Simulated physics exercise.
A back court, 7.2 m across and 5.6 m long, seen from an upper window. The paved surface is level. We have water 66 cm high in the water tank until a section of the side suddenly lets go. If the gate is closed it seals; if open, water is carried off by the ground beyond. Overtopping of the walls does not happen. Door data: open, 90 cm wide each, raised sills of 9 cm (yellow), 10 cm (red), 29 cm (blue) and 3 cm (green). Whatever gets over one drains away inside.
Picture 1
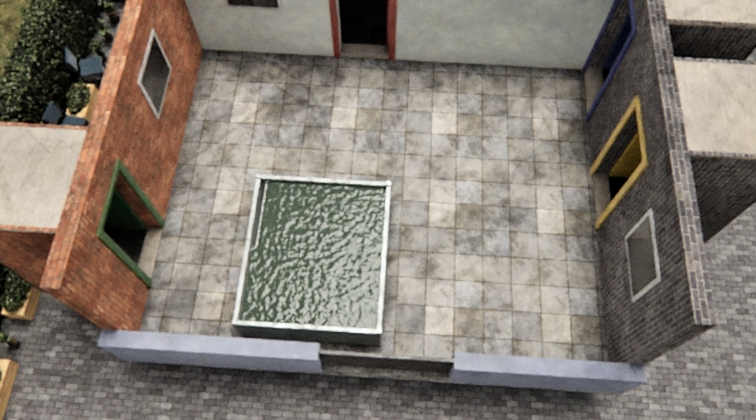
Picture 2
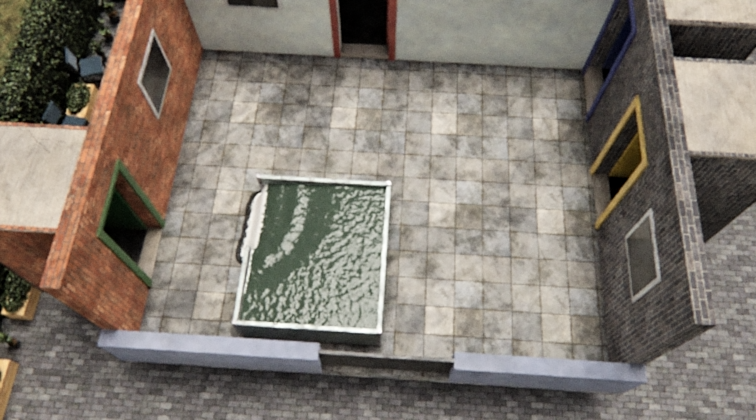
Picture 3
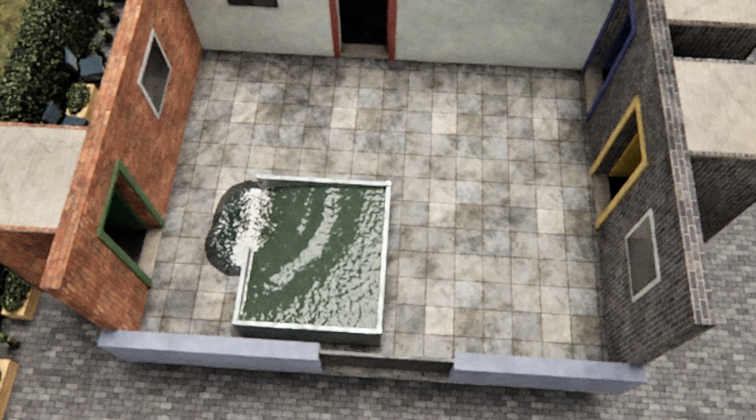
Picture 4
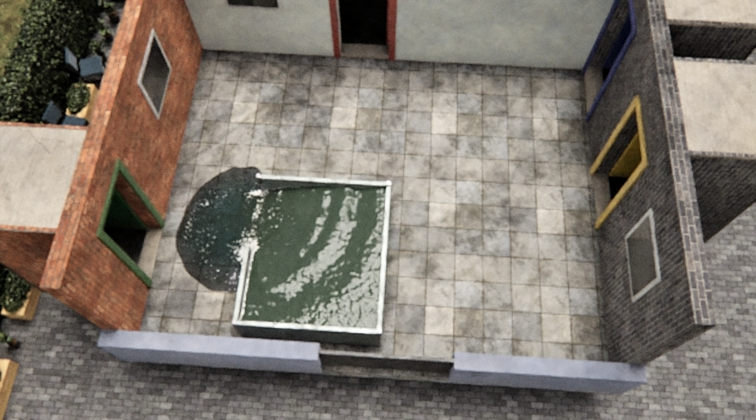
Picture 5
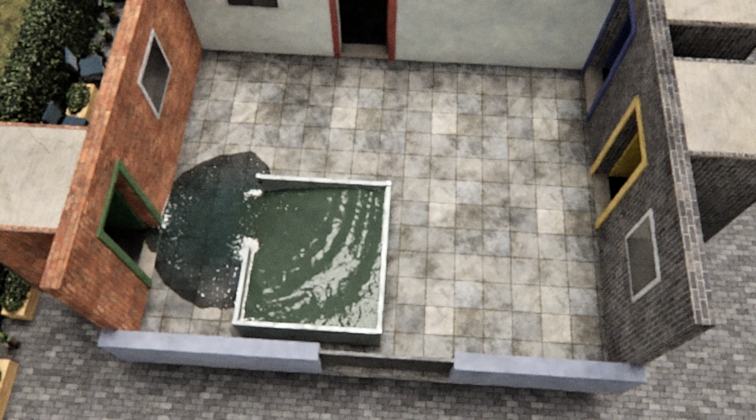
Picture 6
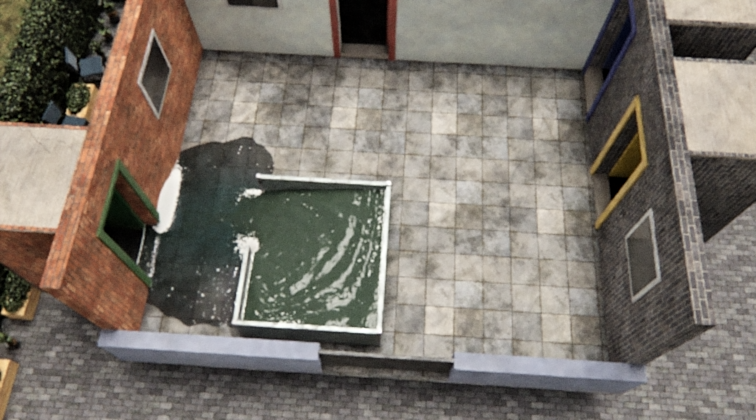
Back court with a square water tank bursting on its left side, water spreading across paving to the green-framed doorway.
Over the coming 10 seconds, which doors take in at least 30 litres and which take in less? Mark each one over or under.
Yellow door - under; red door - under; blue door - under; green door - over.
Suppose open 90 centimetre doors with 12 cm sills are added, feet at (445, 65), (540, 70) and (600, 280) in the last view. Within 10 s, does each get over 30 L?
Note, doorways in listed order: Stays short, stays short, stays short.
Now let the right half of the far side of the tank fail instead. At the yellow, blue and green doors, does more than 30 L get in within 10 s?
Then yellow would come out on the low side, blue on the low side and green on the low side.
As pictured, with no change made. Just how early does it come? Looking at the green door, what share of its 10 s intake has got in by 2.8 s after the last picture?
Around 60 percent.
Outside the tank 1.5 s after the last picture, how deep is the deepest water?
About 40 cm.
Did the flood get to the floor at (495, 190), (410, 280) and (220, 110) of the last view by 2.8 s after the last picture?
Untouched, untouched, soaked.
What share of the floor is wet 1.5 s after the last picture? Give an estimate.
Near 20 per cent is wet.
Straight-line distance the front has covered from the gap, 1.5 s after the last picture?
4.0 m.
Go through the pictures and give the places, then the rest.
In the first picture, the water tank at (316, 252) is whole and still, 66 cm deep.
In the second picture, water pours out at (261, 225) and has run 0.6 m, to a hidden place; typically 5 cm deep outside, 66 cm at the water tank's back.
In the third picture, the front is at (213, 257), 0.9 m from the gap at (261, 225); 1.0 m2 of floor is under water; 66 cm left at the back of the water tank.
In the fourth picture, water pours out at (261, 226) and has run 1.3 m, to (182, 244); typically 8 cm deep outside, 66 cm at the water tank's back.
In the fifth picture, water pours out at (261, 226) and has run 1.8 m, to (150, 235); typically 6 cm deep outside, 65 cm at the water tank's back.
In the sixth picture, water pours out at (261, 225) and has run 2.1 m, to (138, 273); typically 6 cm deep outside, 59 cm at the water tank's back.
Then, 0.7 s after the last picture water covers 15 % of the floor and is deepest (43 cm) near (178, 214); yellow door not reached, red door not reached, blue door not reached, green door 20 cm at the sill, 114 L in.
Then, 1.5 s after the last picture water covers 20 % of the floor and is deepest (40 cm) near (204, 49); yellow door not reached, red door not reached, blue door not reached, green door 24 cm at the sill, 275 L in.
Then, 2.8 s after the last picture water covers 35 % of the floor and is deepest (27 cm) near (199, 73); yellow door not reached, red door 6 cm at the sill, 0 L in, blue door not reached, green door 20 cm at the sill, 464 L in.
Then, 5.3 s after the last picture water covers 75 % of the floor and is deepest (20 cm) near (202, 57); yellow door 4 cm at the sill, 0 L in, red door 7 cm at the sill, 0 L in, blue door 11 cm at the sill, 0 L in, green door 13 cm at the sill, 658 L in.
Then, 9.3 s after the last picture water covers 95 % of the floor and is deepest (12 cm) near (167, 213); yellow door 7 cm at the sill, 0 L in, red door 5 cm at the sill, 0 L in, blue door 9 cm at the sill, 0 L in, green door 8 cm at the sill, 788 L in.
